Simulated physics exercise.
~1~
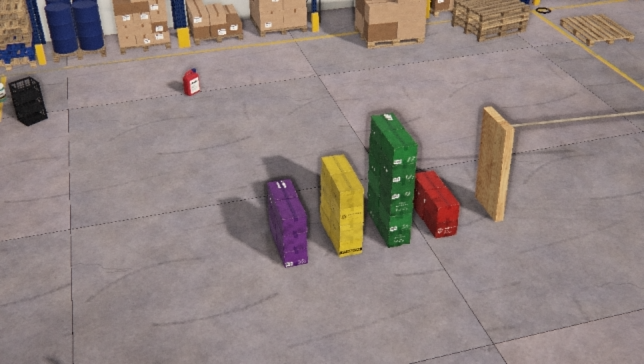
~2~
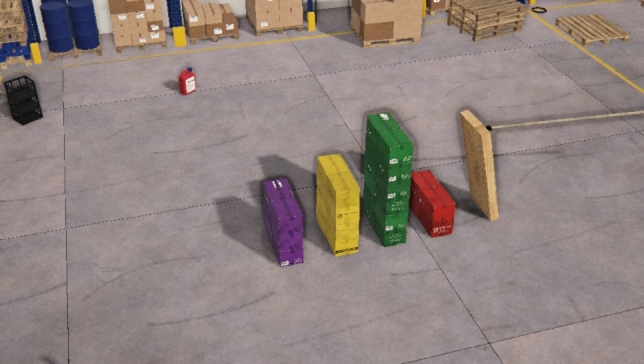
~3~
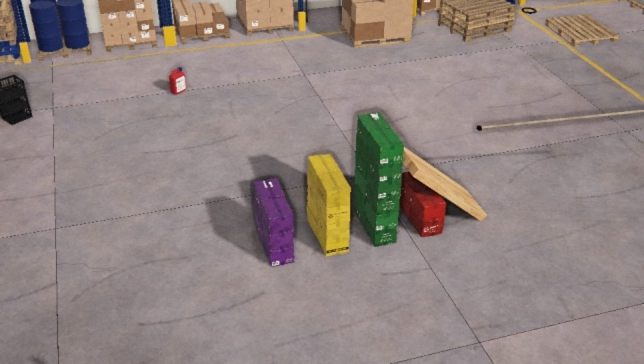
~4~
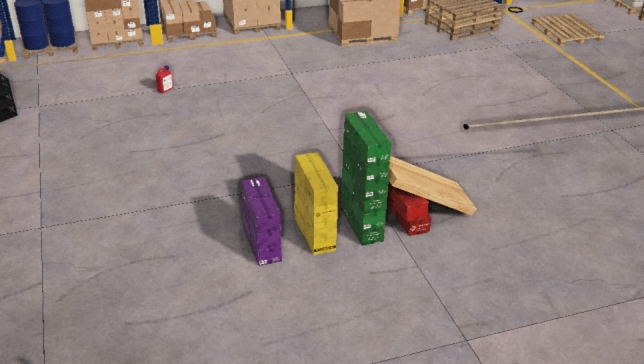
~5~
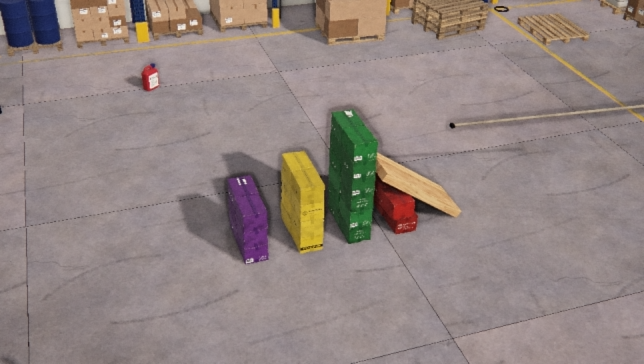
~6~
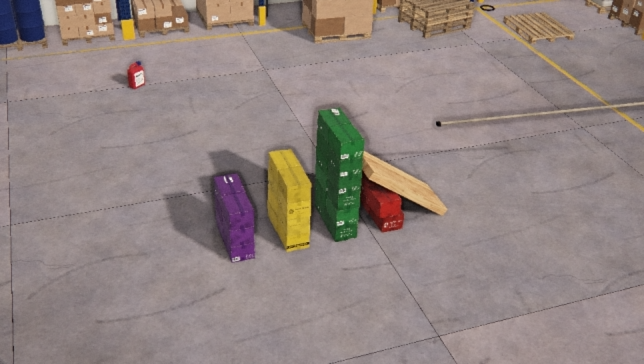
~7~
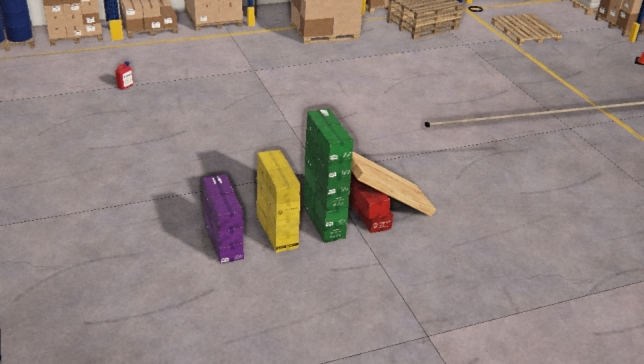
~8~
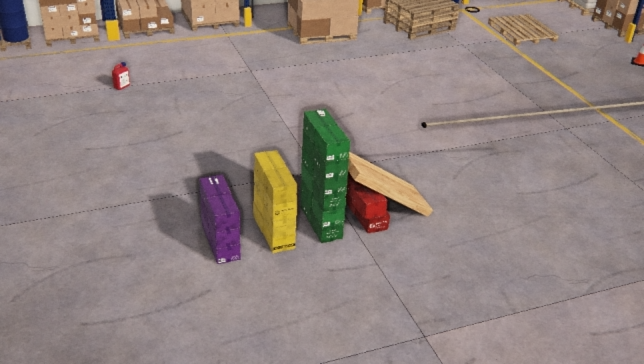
To begin with, a wooden board stands upright on a warehouse floor at the right end of a row of red, green, yellow and purple stacks of cartons, with a long pole reaching away behind it. The board tips left, toward the short red stack, while the pole drops to the floor. It comes down across the top of the red stack and leans toward the tall green one. The board then settles at a slant over the red cartons, nudging the top slightly. The green, yellow and purple stacks stay standing, and nothing topples as the view drifts right.
